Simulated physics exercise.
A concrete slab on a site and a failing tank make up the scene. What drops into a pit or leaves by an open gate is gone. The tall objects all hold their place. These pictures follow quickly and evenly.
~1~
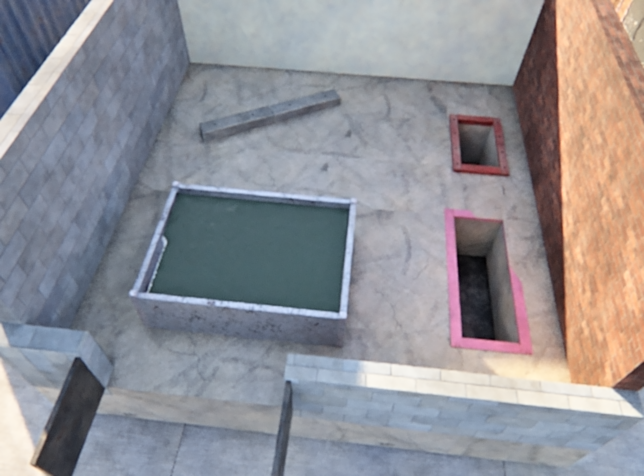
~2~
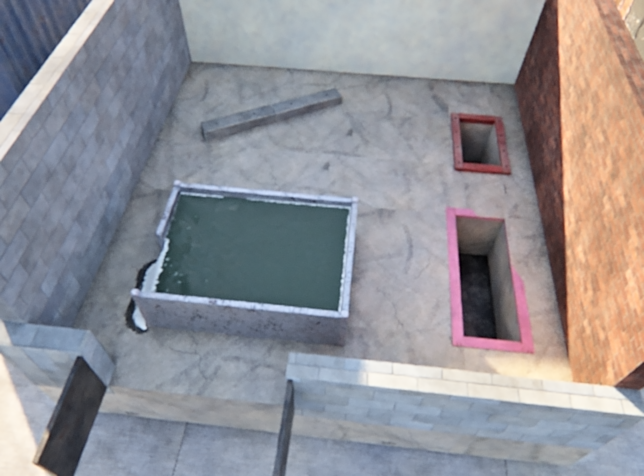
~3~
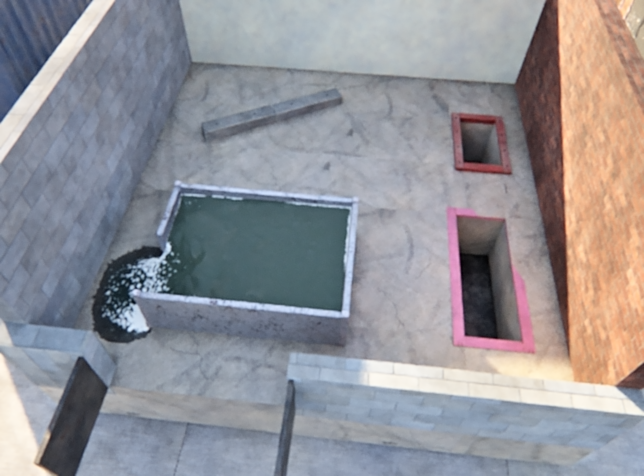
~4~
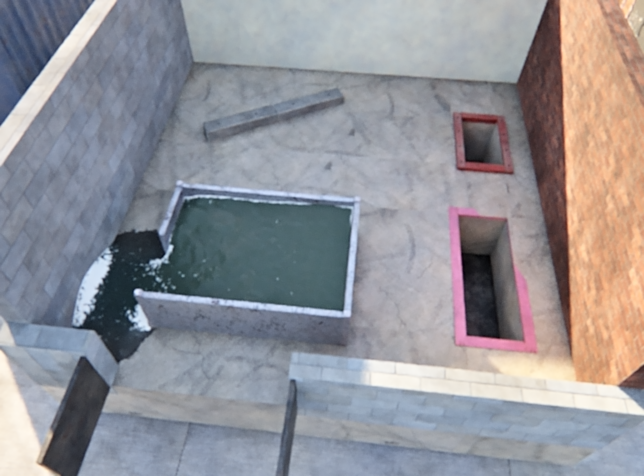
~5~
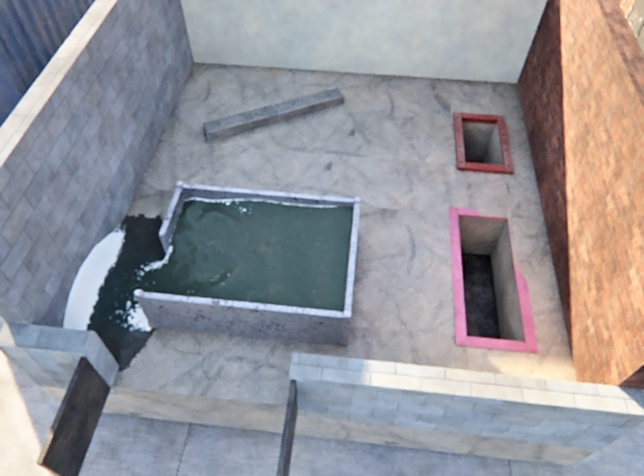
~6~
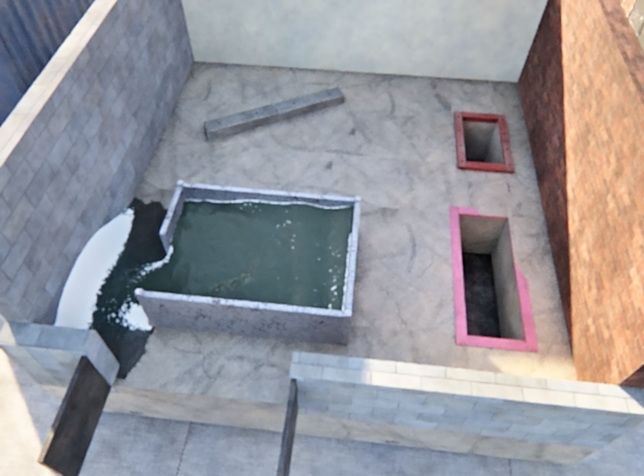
A walled tank of dark green water breaks open, spilling foamy water toward the left wall.
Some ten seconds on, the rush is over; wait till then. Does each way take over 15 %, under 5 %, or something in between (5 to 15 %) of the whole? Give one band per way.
Per way - the gate: Over 15 %, the pink pit: In between, the red pit: Under 5 %.
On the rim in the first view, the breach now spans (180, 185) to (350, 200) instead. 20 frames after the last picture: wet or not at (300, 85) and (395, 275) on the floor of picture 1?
First spot submerged, second spot spared.
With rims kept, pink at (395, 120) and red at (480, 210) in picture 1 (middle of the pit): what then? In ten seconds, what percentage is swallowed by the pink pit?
Pink: 15 %.
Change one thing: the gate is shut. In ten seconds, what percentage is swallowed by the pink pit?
Roughly 20 per cent ends up in the pink pit.
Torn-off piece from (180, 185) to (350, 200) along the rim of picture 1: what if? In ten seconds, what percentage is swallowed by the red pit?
The red pit gets 10 per cent.
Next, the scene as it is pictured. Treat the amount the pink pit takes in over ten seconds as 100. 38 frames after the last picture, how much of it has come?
Share at that point: Roughly 35 %.
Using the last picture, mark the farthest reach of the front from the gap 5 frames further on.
The farthest point of the front sits at (162, 136).
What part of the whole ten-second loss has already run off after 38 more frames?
Roughly 60 %.
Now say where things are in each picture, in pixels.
In the first picture, the open tank at (253, 249) is whole and still.
In the second picture, water pours out at (160, 283) and has run to (139, 325).
In the third picture, water pours out at (161, 285) and has run to (124, 261).
In the fourth picture, the front is at a hidden place, out from the gap at (164, 286).
In the fifth picture, the front is at (124, 222), out from the gap at (164, 286).
In the sixth picture, the front is at (132, 204), out from the gap at (164, 285).
A moment on, water covers 15 % of the floor; the gate 0 %, the pink pit 0 %, the red pit 0 %.
Next, water covers 30 % of the floor; the gate 2 %, the pink pit 0 %, the red pit 0 %.
Then, water covers 45 % of the floor; the gate 8 %, the pink pit 0 %, the red pit 0 %.
Later, water covers 75 % of the floor; the gate 15 %, the pink pit 3 %, the red pit 0 %.
In the end, water covers 95 % of the floor; the gate 21 %, the pink pit 10 %, the red pit 1 %.
